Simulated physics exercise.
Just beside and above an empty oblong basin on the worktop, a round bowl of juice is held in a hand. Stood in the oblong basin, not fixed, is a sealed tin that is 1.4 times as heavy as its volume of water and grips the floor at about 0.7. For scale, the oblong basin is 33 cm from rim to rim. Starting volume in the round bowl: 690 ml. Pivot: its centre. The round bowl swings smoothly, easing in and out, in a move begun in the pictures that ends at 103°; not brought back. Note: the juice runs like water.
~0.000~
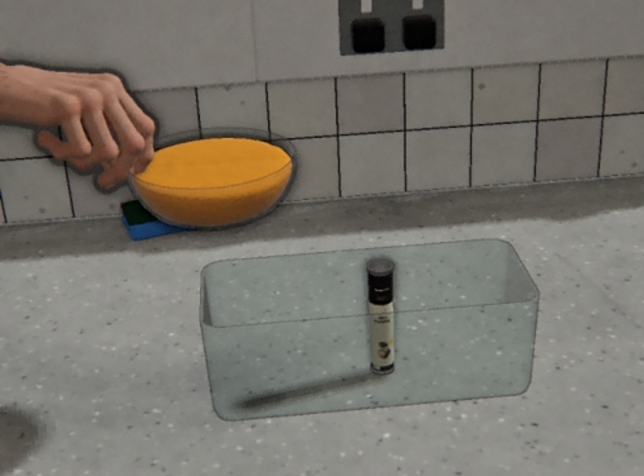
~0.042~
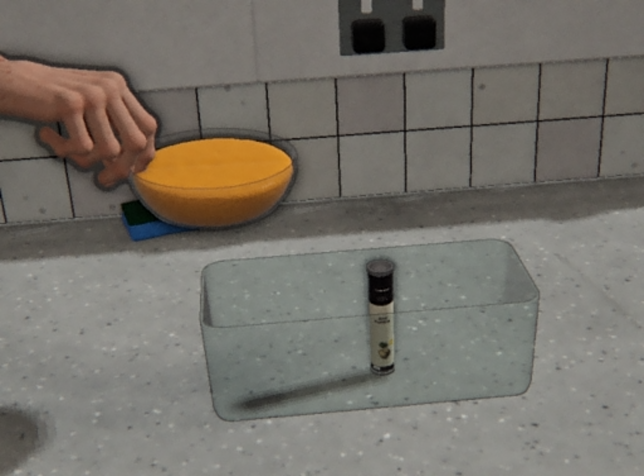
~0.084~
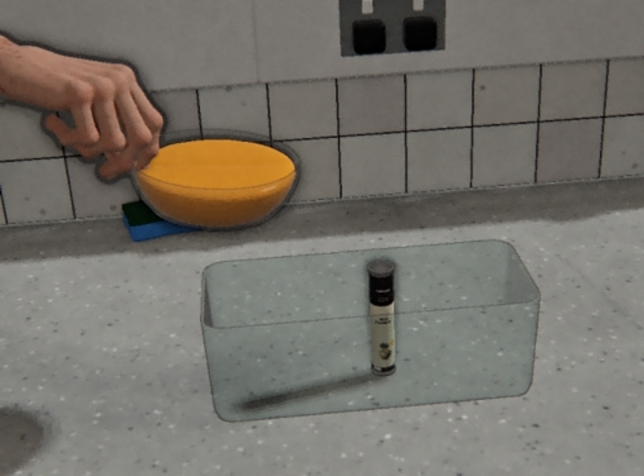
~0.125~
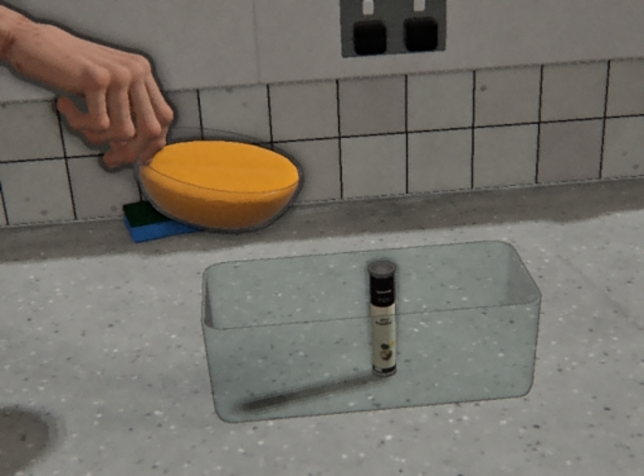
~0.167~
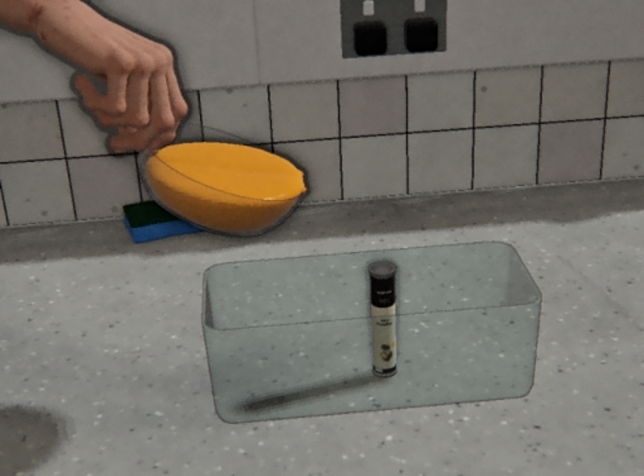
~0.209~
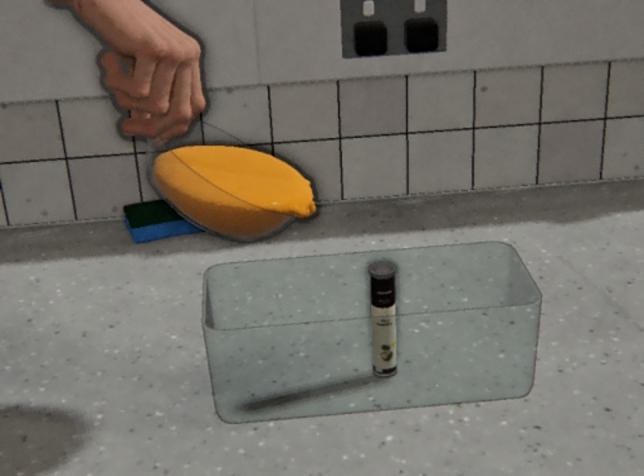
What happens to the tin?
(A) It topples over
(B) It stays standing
(A) It topples over.
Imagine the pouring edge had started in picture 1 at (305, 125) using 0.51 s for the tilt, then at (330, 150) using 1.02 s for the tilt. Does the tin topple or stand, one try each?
In the first try it comes down; in the second it remains standing.
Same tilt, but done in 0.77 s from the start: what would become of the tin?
Result: Tin upright.
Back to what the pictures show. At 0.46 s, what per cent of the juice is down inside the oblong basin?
72 %, more or less.
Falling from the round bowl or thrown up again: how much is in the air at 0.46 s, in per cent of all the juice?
Around 24 in a hundred.
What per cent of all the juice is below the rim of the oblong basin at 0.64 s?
The fraction sits near 96 in a hundred.
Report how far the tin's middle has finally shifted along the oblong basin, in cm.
Around 7.0 cm.
Then, 0.46 s in, the tilt is 98° and 4 per cent is still to pour; the tin stands where it began.
Then, 0.64 s in, the tilt is 103° and 0 per cent is still to pour; the tin leans 12°.
Then, 0.82 s in, the tilt is 103° and 0 per cent is still to pour; the tin stands where it began.
Then, 1.03 s in, the tilt is 103° and 0 per cent is still to pour; the tin leans 31°.
Finally, the tin lies on its side.
